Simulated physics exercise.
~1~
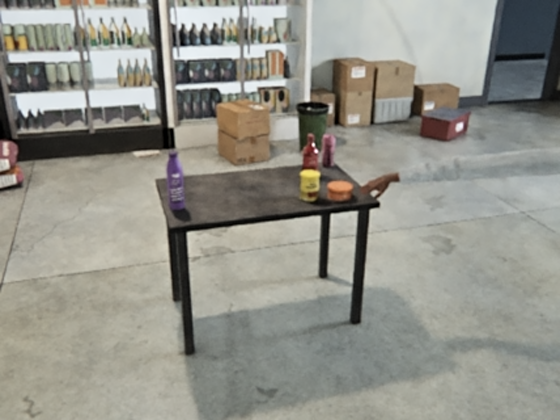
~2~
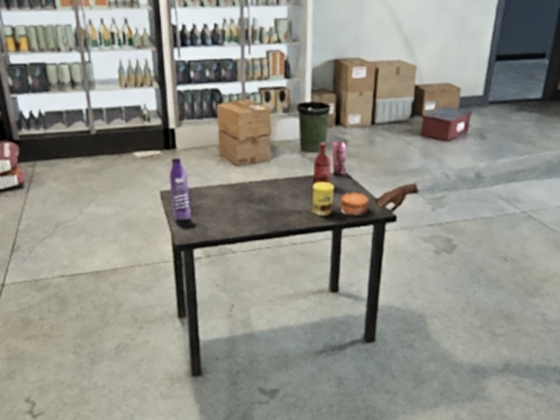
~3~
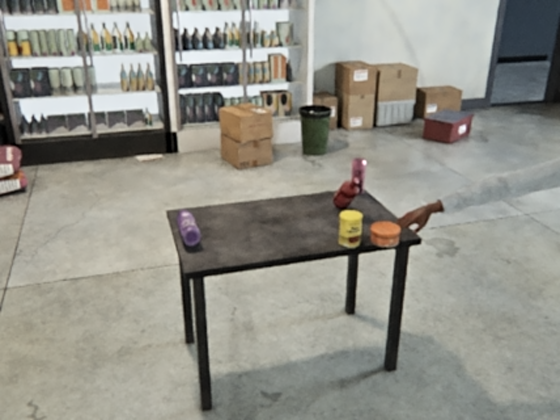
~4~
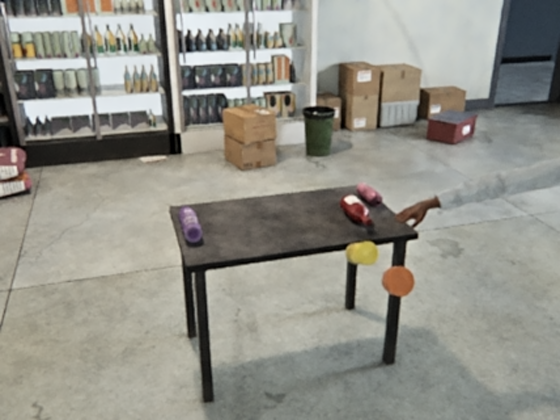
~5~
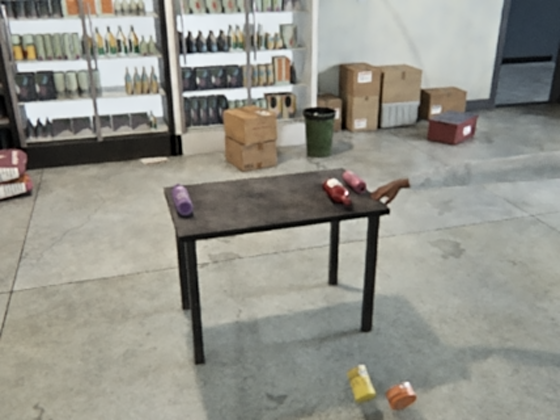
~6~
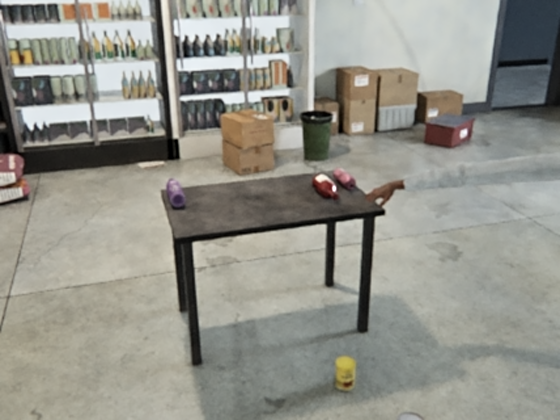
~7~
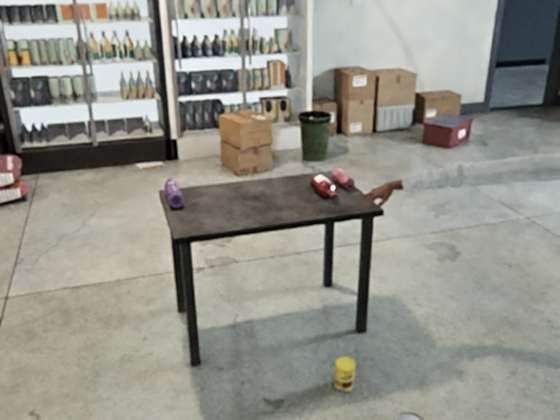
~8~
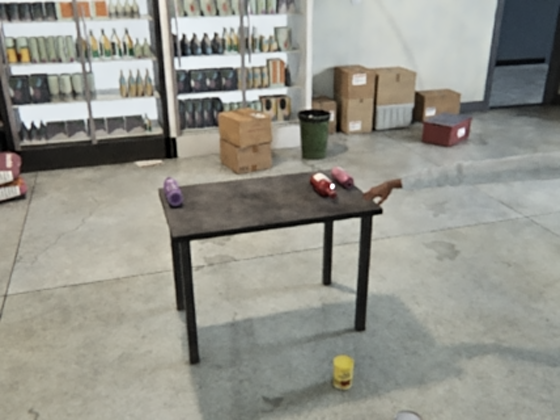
In a storeroom, a small dark table slid forward and then back, toppling the purple, red and pink bottle-like containers onto their sides on top, while a yellow tin and an orange tub fell to the floor, the tin ending upright.
